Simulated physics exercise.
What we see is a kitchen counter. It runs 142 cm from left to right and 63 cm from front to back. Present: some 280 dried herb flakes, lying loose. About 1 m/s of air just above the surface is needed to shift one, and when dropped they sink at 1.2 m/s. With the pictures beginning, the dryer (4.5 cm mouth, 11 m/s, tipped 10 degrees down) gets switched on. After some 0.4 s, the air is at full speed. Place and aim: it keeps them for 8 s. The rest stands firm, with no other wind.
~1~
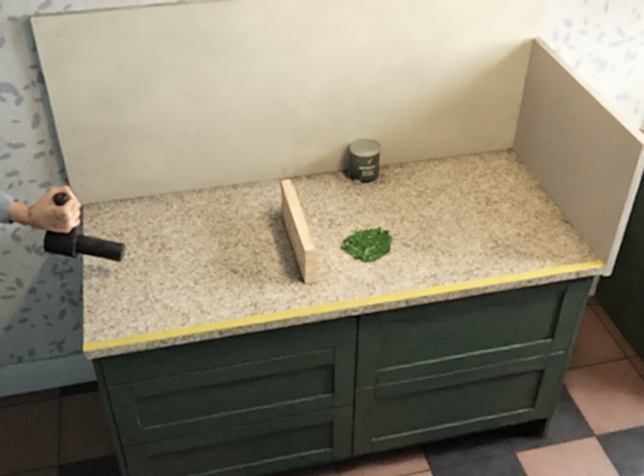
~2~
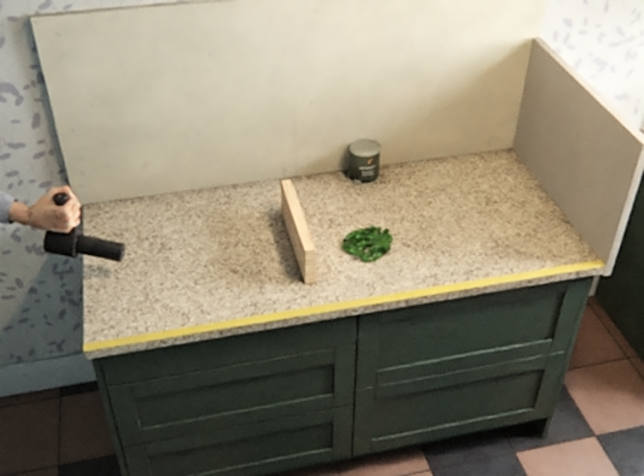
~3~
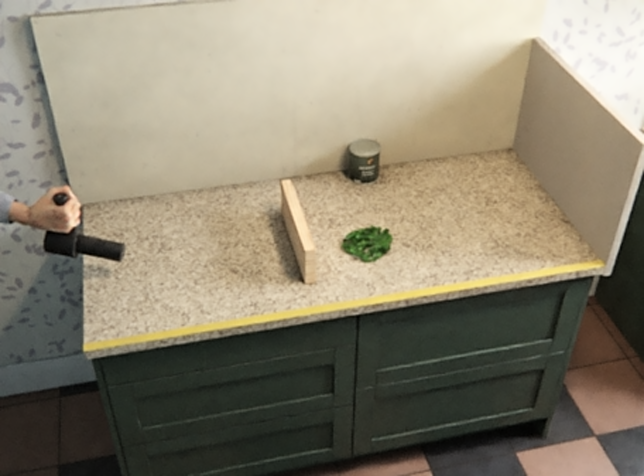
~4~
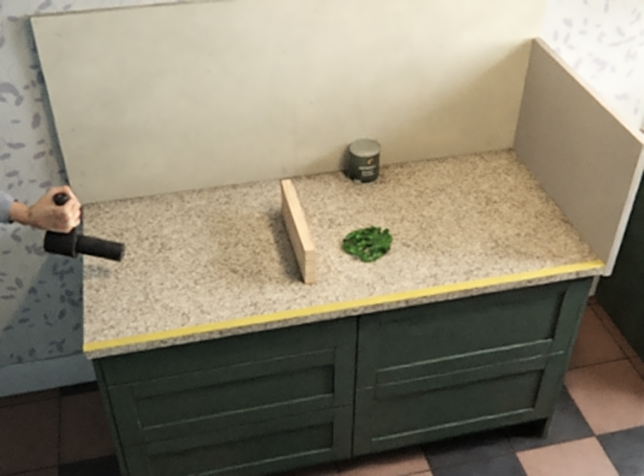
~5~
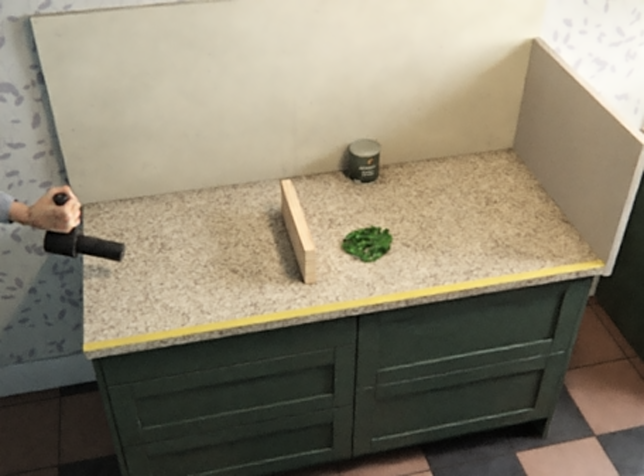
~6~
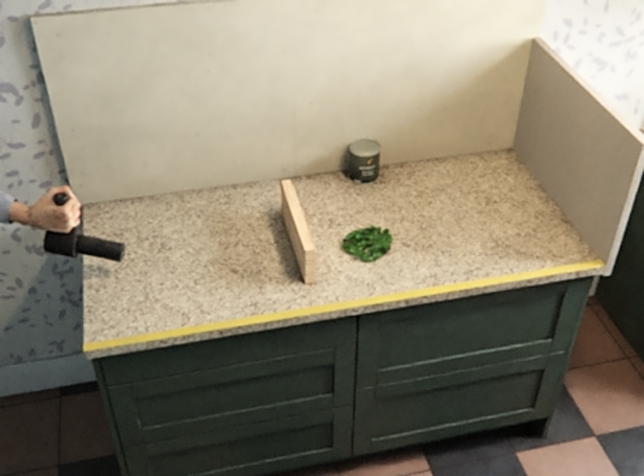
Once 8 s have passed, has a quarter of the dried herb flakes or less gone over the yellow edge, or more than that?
That edge takes no more than a quarter.
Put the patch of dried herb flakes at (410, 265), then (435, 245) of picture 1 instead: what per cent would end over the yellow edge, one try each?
Taking the two spots in order, you'd get 10 percent and then 0 percent.
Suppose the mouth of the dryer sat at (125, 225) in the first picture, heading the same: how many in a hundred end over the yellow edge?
Result: Approx. 0 %.
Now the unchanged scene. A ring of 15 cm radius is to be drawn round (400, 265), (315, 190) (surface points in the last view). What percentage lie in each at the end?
I would say around 60 % and 0 % respectively.
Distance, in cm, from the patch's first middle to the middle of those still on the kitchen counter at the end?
I'd say around 0 cm.
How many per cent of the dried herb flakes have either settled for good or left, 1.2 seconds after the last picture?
The share is roughly 100 %.
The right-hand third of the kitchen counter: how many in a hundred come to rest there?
It comes out near 0 in a hundred.
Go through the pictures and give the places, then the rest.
In the first picture, the middle of the dried herb flakes is near (365, 243), none has stirred yet and the mouth of the dryer is at (123, 253).
In the second picture, the middle of the dried herb flakes is near (365, 242), none has stirred yet and the yellow edge is centred on (361, 306).
In the third picture, the middle of the dried herb flakes is near (365, 242), none has stirred yet, the top of a board is at (297, 213) and the top of a tin is at (365, 147).
In the fourth picture, the middle of the dried herb flakes is near (365, 242) and none has stirred yet.
In the fifth picture, the middle of the dried herb flakes is near (365, 242) and none has stirred yet.
In the sixth picture, the middle of the dried herb flakes is near (365, 242) and none has stirred yet.
Then, 1.2 s after the last picture, 0 % are over the yellow edge; the middle of those still in play is near (365, 242); 100 % have settled or left.
Then, 2.2 s after the last picture, 0 % are over the yellow edge; the middle of those still in play is near (365, 242); 100 % have settled or left.
Then, 4.0 s after the last picture, 0 % are over the yellow edge; the middle of those still in play is near (365, 242); 100 % have settled or left.
Then, 7.6 s after the last picture, at the end, 0 % are over the yellow edge; the middle of those still in play is near (365, 242).
